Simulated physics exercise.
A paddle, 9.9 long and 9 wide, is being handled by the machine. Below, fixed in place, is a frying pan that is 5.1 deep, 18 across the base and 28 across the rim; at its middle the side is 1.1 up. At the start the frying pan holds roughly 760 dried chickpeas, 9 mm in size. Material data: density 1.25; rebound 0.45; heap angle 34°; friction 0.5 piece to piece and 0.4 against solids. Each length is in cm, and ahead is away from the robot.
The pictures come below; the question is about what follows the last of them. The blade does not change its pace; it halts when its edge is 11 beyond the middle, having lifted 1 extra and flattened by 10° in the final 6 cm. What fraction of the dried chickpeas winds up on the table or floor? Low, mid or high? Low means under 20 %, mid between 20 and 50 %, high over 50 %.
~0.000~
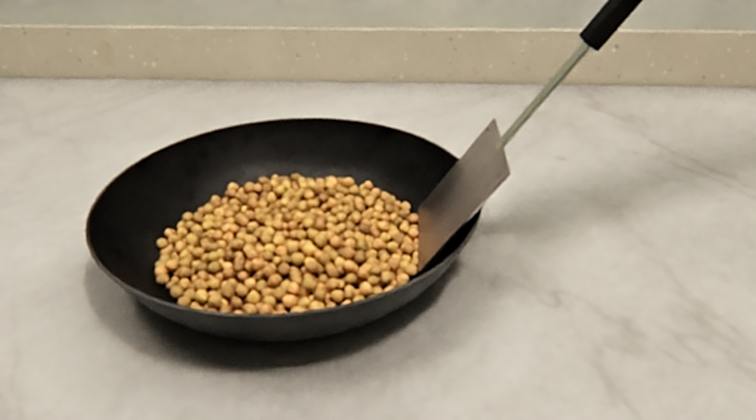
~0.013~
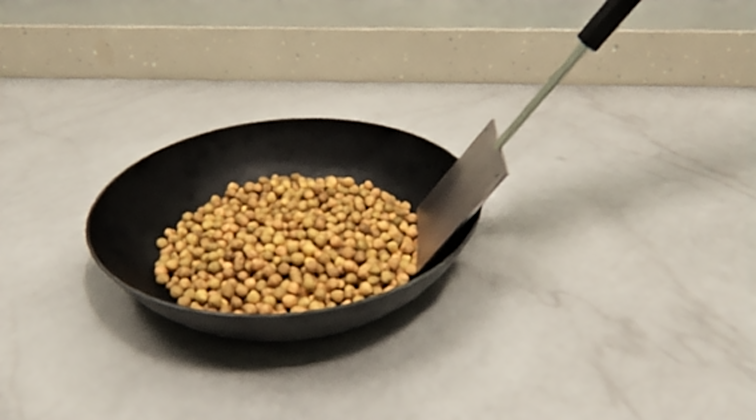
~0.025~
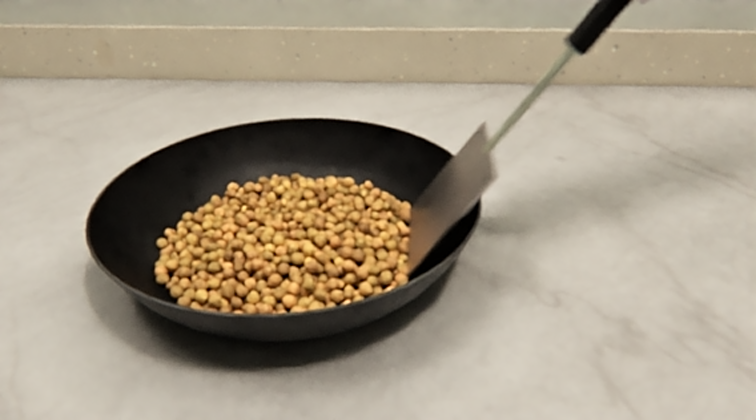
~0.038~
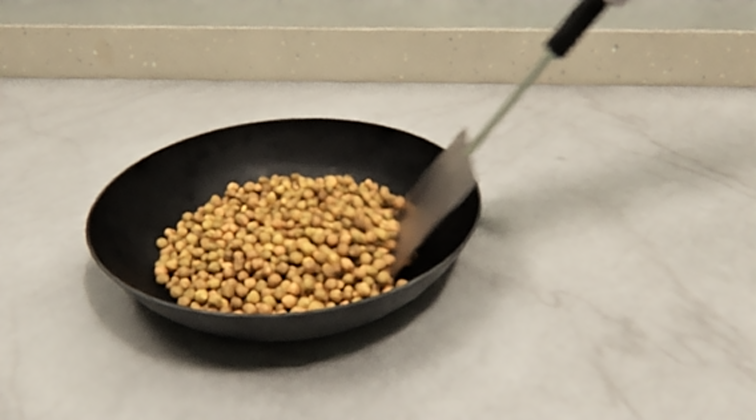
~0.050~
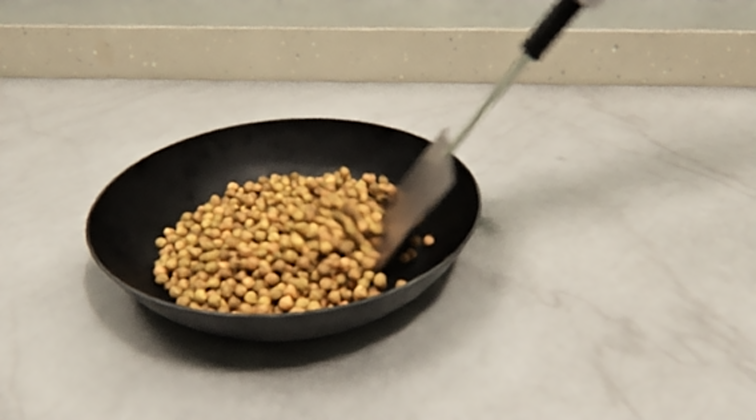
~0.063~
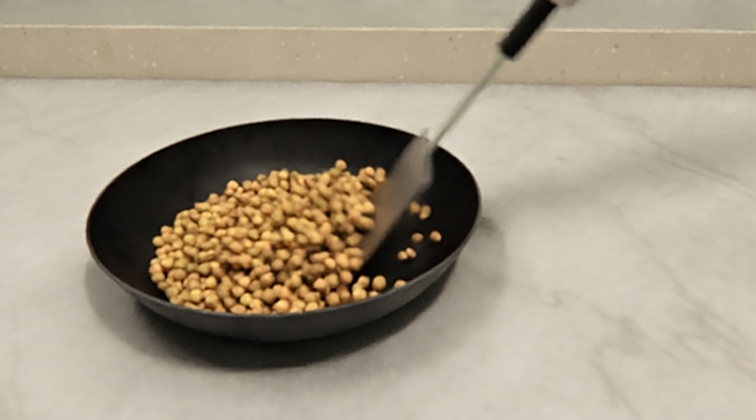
Mid.
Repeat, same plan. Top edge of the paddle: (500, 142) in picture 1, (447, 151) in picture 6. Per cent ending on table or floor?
It works out to about 25 %, more or less.
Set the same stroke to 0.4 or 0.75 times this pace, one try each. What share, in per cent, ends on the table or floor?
Close to 15 and 30 percent respectively.
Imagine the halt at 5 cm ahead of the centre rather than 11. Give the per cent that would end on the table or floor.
I'd expect close to 0 per cent then.
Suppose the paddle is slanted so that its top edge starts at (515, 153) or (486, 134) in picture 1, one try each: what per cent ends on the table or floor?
About 35 and 35 per cent.
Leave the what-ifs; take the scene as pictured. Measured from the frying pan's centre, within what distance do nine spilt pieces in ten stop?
Distance from centre: Approx. 50 cm.
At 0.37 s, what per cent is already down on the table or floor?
Some 10 per cent of the load.
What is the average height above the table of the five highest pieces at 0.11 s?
They are near 8 cm up.
After 0.11 s, sloping 56°, highest piece 9 above the table; 757 in the frying pan.
After 0.15 s, sloping 54°, highest piece 11 above the table; 756 in the frying pan, 1 on the blade or in flight.
After 0.37 s, sloping 46°, highest piece 19 above the table; 506 in the frying pan, 64 on the table or floor, 187 on the blade or in flight.
After 1.42 s, sloping 46°, highest piece 3 above the table; 506 in the frying pan, 251 on the table or floor.
At rest, 506 in the frying pan, 251 on the table or floor. That is 33 % on the table or floor.
